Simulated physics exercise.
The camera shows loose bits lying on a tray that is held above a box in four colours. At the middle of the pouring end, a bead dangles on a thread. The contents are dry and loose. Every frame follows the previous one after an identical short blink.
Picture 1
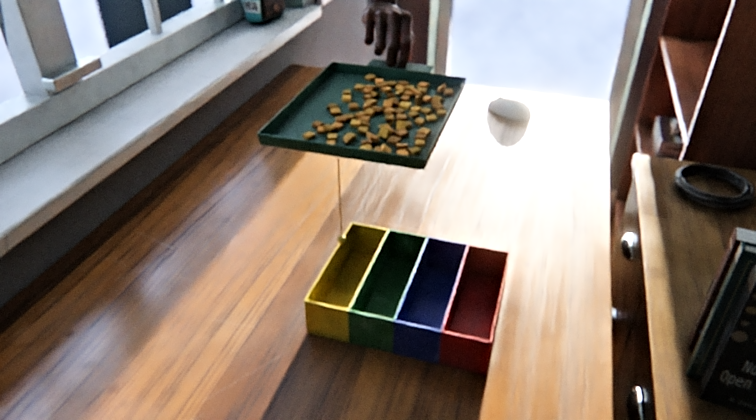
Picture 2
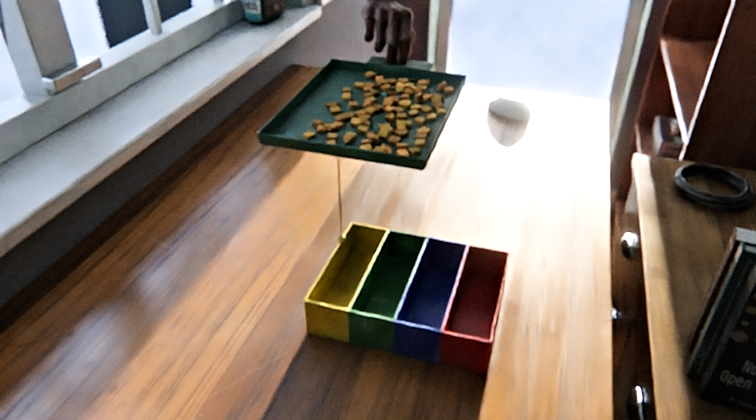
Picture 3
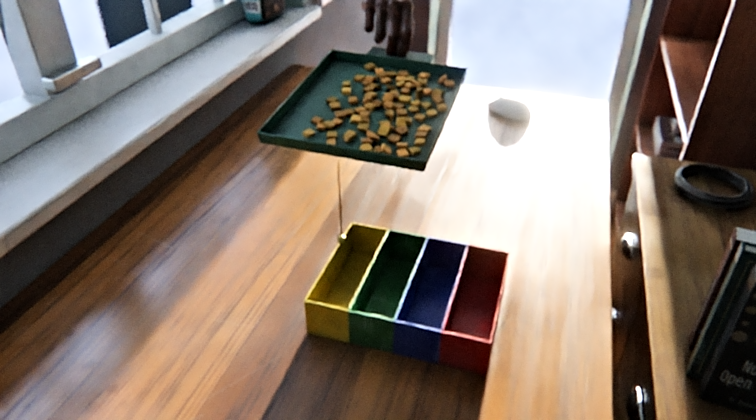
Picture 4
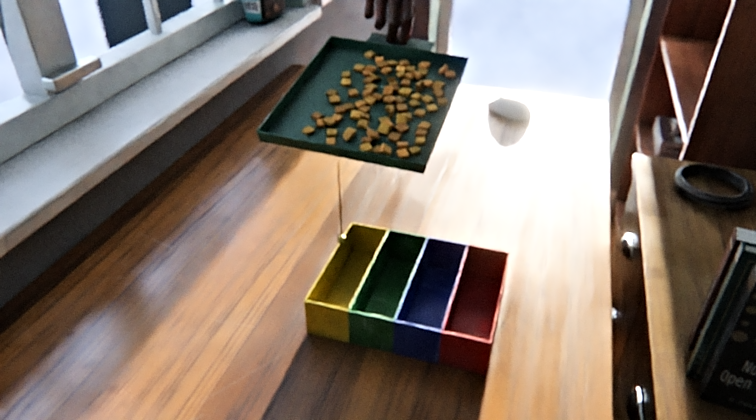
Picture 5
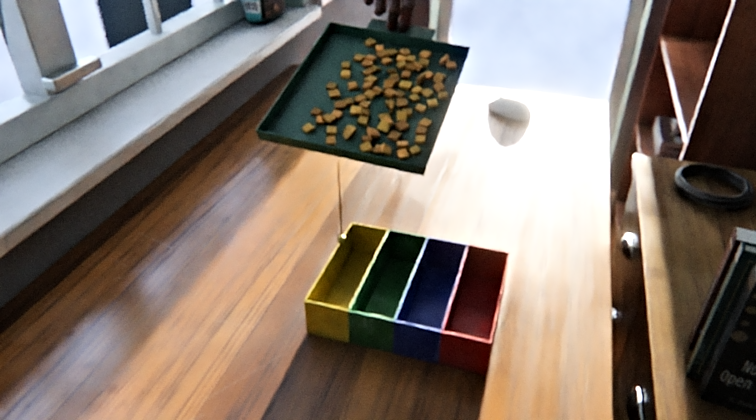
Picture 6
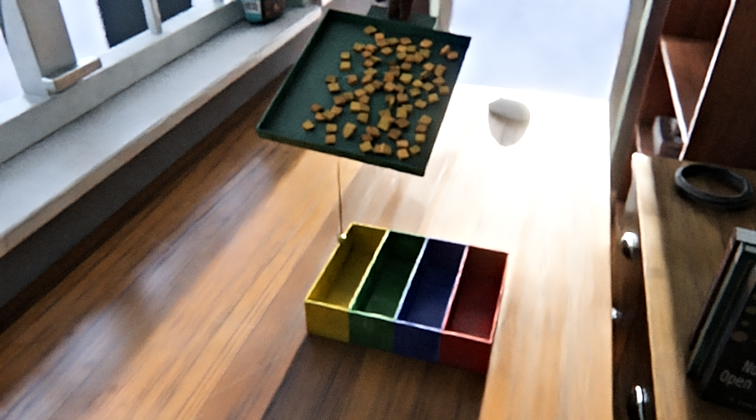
Green tray of small brown squares tilting gradually toward its lower right corner above a four-coloured box, fingers at its far edge.
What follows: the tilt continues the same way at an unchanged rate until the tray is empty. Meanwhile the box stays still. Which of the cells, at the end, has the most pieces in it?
The green cell has the most pieces in it.
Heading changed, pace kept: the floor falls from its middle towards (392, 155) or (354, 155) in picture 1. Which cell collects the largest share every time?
The green one first, the green one second.
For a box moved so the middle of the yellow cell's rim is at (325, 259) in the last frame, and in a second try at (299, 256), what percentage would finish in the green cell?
Roughly 40 per cent, and 20 per cent.
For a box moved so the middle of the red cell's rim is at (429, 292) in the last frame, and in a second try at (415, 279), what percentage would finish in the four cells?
Close to 100 per cent, followed by close to 100 per cent.
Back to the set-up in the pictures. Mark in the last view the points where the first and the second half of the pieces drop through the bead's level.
About (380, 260), and after that about (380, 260).
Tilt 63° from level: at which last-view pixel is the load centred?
Near the pixel (385, 122).
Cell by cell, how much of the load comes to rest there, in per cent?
Yellow cell some 30; green cell some 50; blue cell some 10; red cell some 0.
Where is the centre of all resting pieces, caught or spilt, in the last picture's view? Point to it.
The centre comes to rest close to (378, 311).
Soon, tray tipped steeply; nearly all on the tray; a stray few falling or outside the box.
A while on, tray tipped past a quarter turn; most on the tray; a small part in the green cell; a stray few in the yellow cell; a stray few in the blue cell; a small part falling or outside the box.
Towards the end, tray tipped past a quarter turn; about half in the green cell; about a quarter in the yellow cell; a small part in the blue cell; a small part falling or outside the box.
Finally, tray tipped past a quarter turn; about half in the green cell; about a quarter in the yellow cell; a small part in the blue cell; none in the red cell; a small part outside the box.
